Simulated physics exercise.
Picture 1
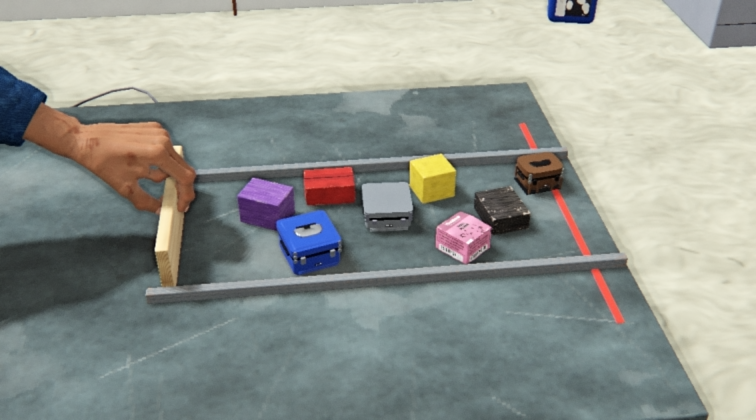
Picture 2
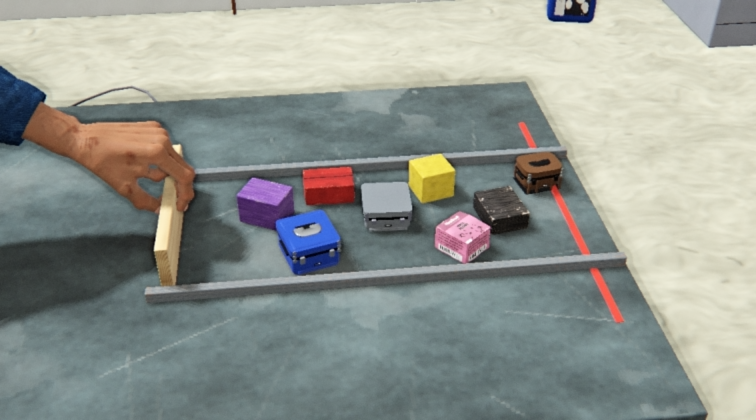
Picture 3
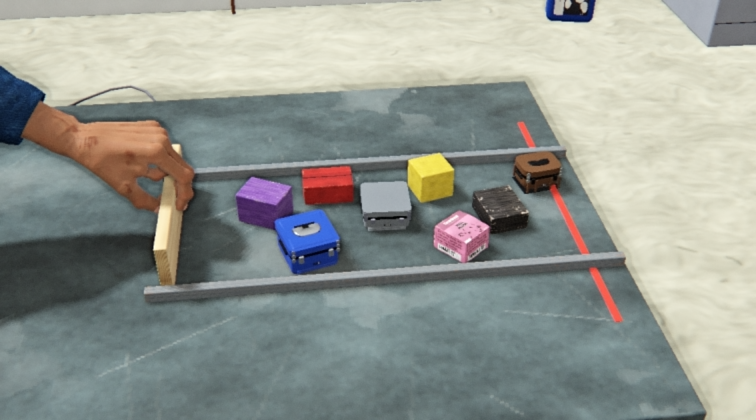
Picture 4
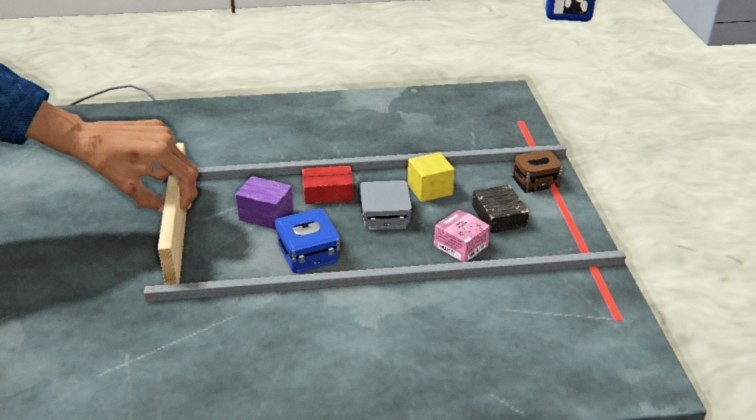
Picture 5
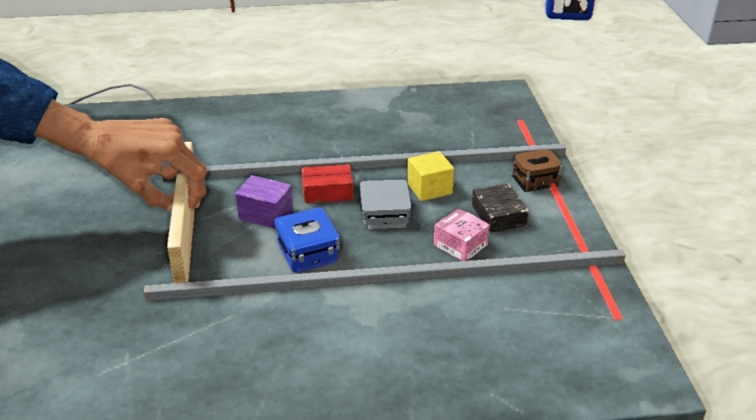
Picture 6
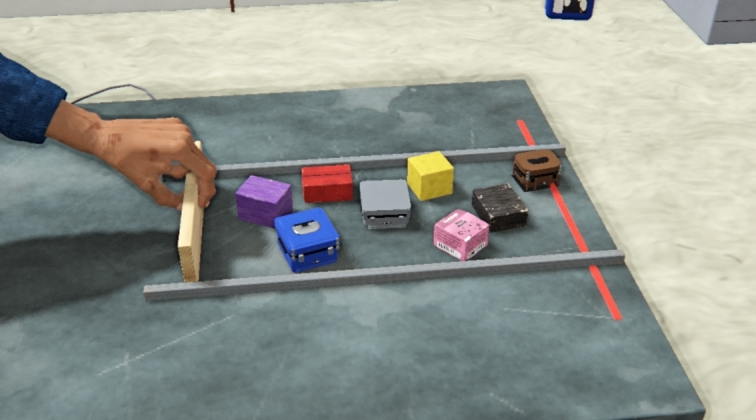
On a dark tabletop, a hand held a wooden board upright behind a group of colourful boxes between two grey rails, then slid it slightly right toward them while the boxes stayed put.
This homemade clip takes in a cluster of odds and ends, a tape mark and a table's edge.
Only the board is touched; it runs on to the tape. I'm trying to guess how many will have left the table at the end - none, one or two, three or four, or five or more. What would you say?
The fallen count comes to five or more.
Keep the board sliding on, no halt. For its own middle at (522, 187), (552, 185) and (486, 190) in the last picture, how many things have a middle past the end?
First 2, then 5, finally 0.
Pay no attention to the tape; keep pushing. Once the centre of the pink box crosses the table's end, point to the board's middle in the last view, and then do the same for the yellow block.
Estimated middle: (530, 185), and (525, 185) for the other.
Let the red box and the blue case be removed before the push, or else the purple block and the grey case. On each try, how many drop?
You'd get 3 in the first case and 3 in the second one.
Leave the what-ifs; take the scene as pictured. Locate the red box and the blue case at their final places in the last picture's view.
I'd say approximately (568, 160) and then (603, 223).
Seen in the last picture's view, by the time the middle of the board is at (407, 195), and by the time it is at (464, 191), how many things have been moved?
By then 7, and 8.
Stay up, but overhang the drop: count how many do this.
3, I think.
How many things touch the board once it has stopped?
Number: 3.
Soon after, none off yet; brown case at rest near (537, 171); black block at rest near (499, 208); pink box at rest near (461, 235).
After that, none off yet; brown case at rest near (537, 171); black block displaced a little near (521, 210); pink box displaced about its own width near (495, 241).
And then, none off yet; brown case tilting a little near (596, 168); black block displaced well along near (611, 212); pink box displaced well along near (593, 236).
In the end, the number that fall off is five or more; gone, grey case, yellow block, pink box, black block and brown case.
